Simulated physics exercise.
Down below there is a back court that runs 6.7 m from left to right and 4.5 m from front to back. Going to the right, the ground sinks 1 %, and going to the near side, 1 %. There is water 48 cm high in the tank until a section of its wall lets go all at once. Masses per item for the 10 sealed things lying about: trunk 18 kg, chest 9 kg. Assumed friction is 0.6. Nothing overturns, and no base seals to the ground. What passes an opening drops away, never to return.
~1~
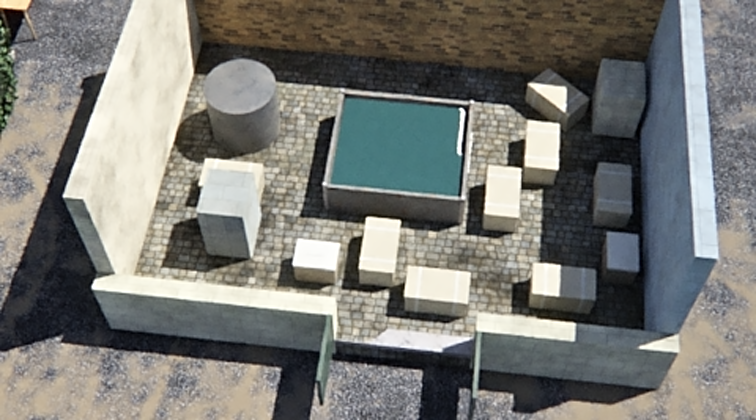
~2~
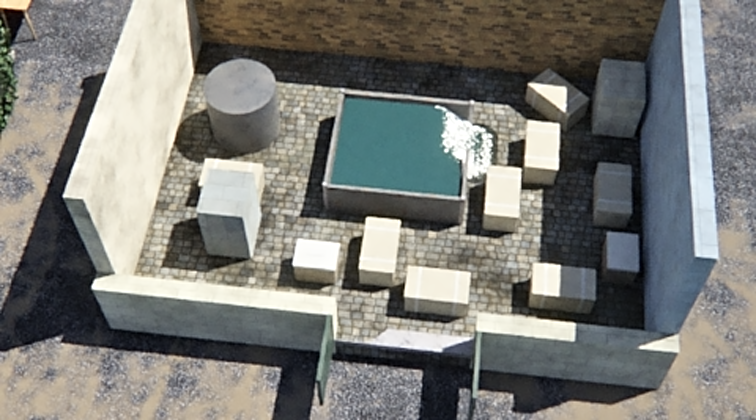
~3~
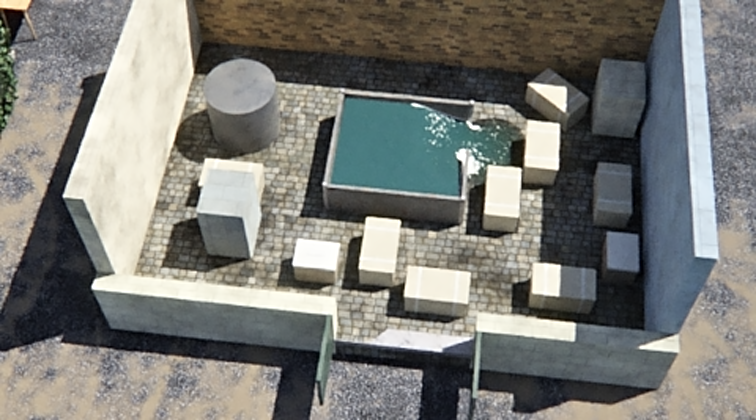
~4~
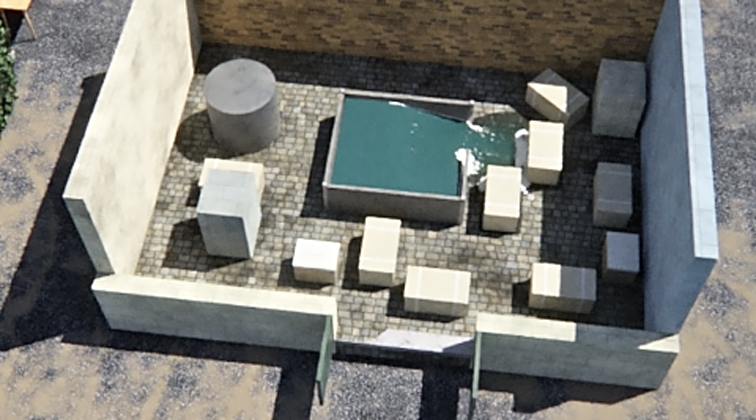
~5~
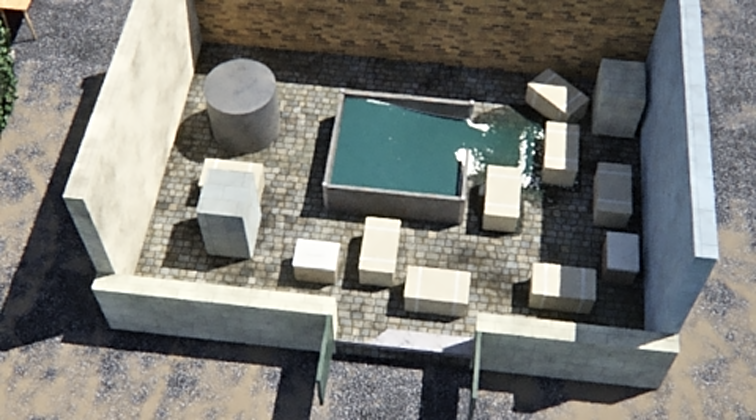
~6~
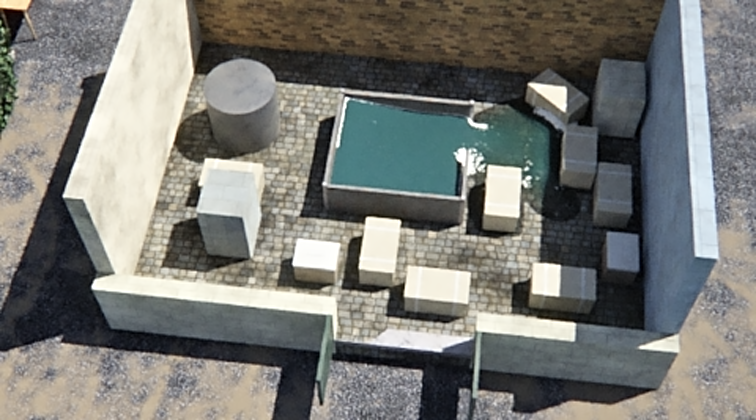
Water burst through the right side of a raised teal pool in a walled, paved yard, splashed white, then spread over the paving and pushed one pale box to the right among the others.
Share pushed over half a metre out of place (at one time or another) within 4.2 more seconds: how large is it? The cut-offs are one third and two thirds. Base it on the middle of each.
The share is between one third and two thirds.
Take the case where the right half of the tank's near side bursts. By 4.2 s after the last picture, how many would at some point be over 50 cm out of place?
Then the count would be 2.
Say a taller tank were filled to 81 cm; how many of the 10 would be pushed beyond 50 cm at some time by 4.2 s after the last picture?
Then it comes to 6.
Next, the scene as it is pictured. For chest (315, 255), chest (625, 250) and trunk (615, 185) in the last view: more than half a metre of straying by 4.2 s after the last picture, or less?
In order: Not as far, farther and farther.
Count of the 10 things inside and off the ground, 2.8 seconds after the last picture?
Answer: 3.
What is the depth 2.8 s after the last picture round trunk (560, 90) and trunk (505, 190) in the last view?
About 10 and 2 cm.
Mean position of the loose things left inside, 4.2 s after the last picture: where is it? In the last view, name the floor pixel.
I'd put it around (433, 245).
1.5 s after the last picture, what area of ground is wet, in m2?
10.0 m2.
Then, 0.4 s after the last picture 1 of 10 are over 50 cm from their spots; 0 afloat.
Then, 1.5 s after the last picture 1 of 10 are over 50 cm from their spots; 3 afloat.
Then, 2.8 s after the last picture 4 of 10 are over 50 cm from their spots; 3 afloat.
Then, 4.2 s after the last picture 5 of 10 are over 50 cm from their spots, and 5 have been at some point; 1 afloat.
